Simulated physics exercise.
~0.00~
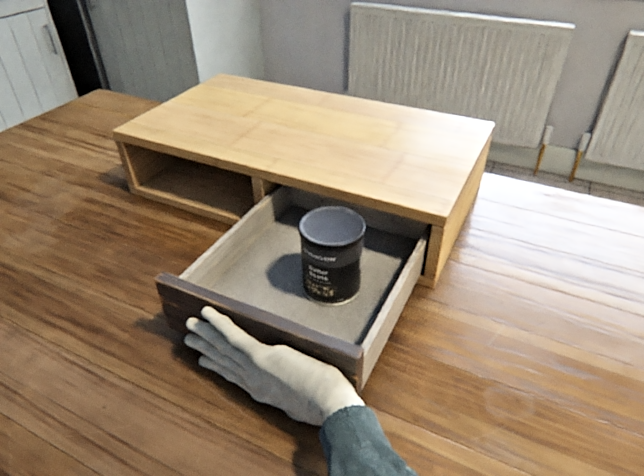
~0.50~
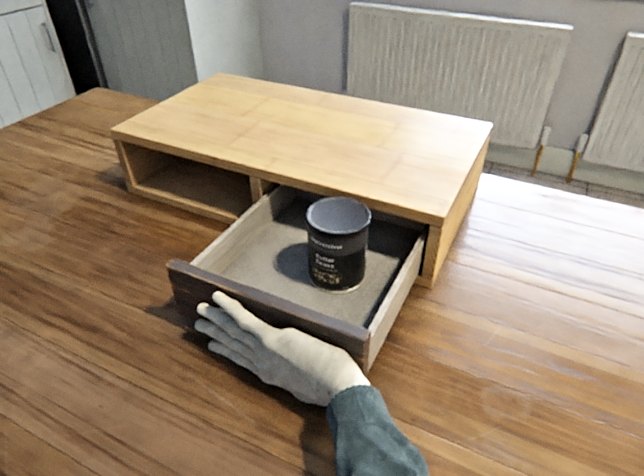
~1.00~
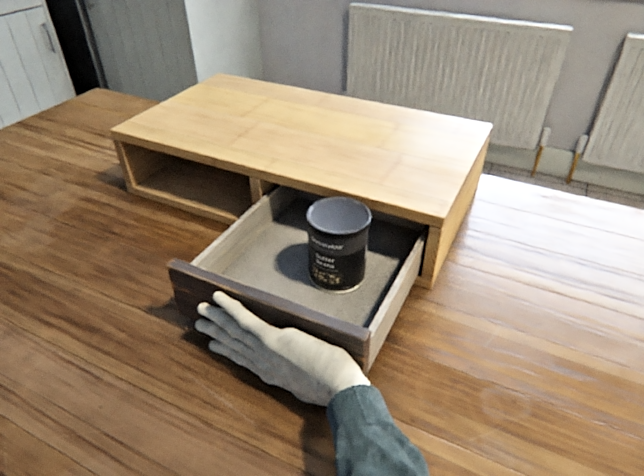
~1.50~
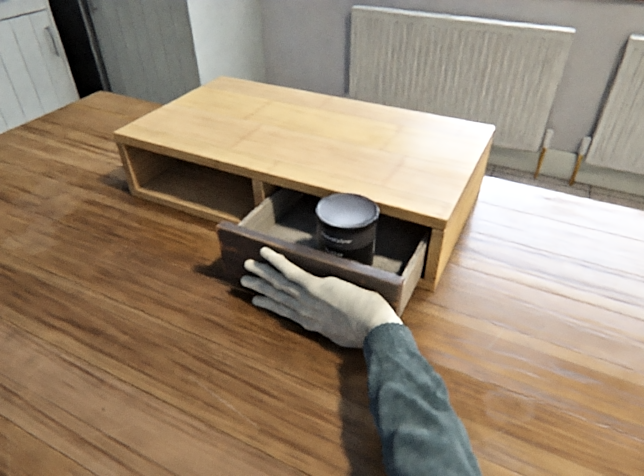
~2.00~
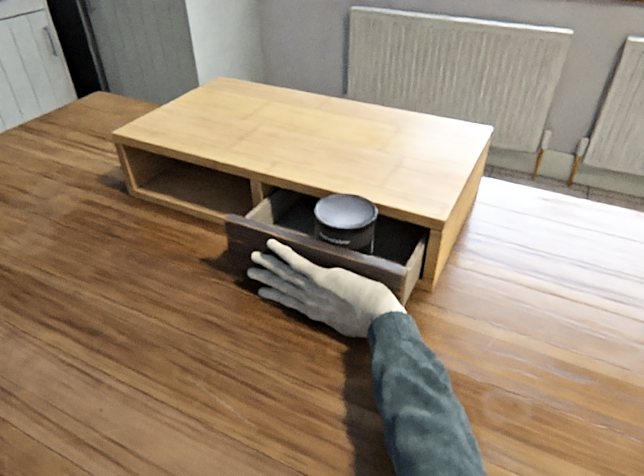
The clip opens on a light wooden chest on a table, its dark-fronted drawer pulled well out with an upright black pot inside. A pale hand in a dark green sleeve rests against the drawer front. The hand pushes the drawer slightly inward, to the right and up, and it pauses there briefly. Then the hand pushes it much further in, the pot riding along upright toward the chest's top edge. The drawer creeps in only a little more, and it ends still ajar, with the pot showing in the gap and the hand against the front.
